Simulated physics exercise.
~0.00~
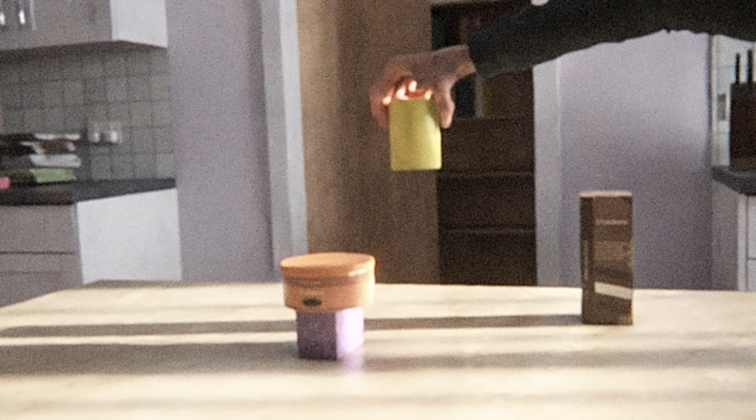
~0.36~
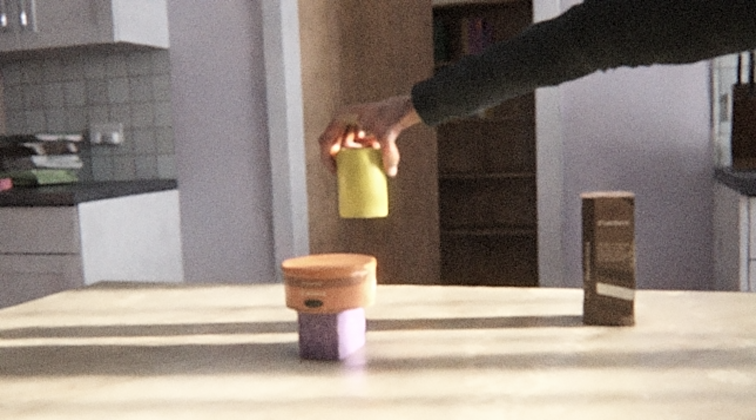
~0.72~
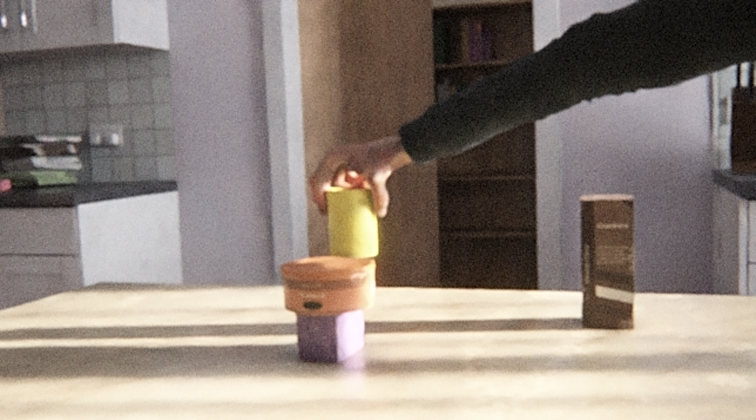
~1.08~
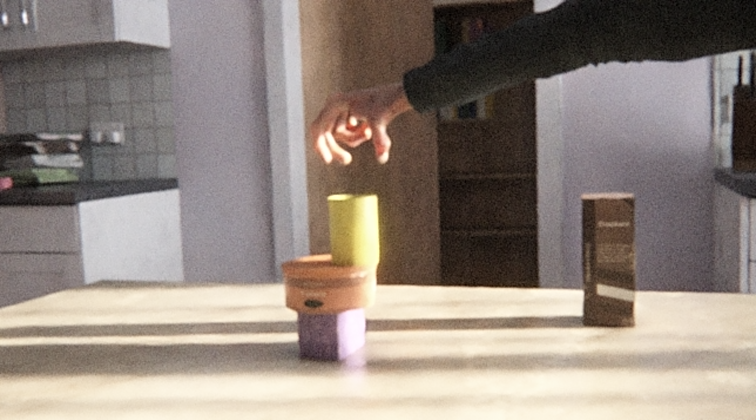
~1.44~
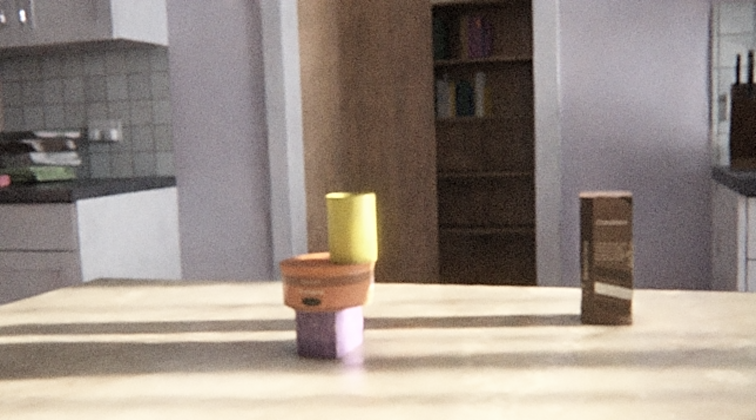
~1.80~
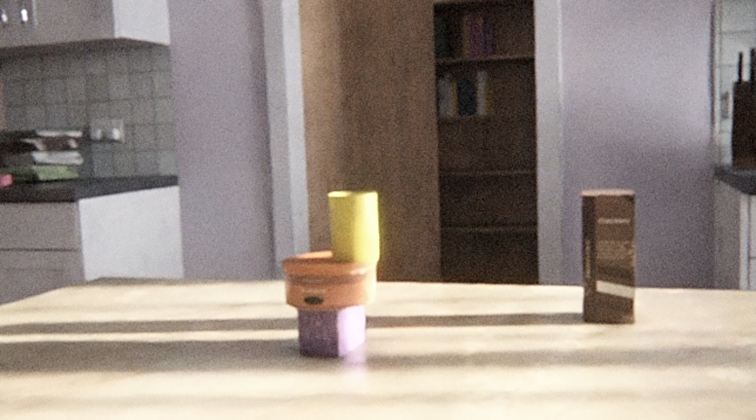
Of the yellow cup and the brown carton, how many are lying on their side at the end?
Neither of them is lying on its side, as the yellow cup stands upright on the orange tub and the brown carton still stands on the table.
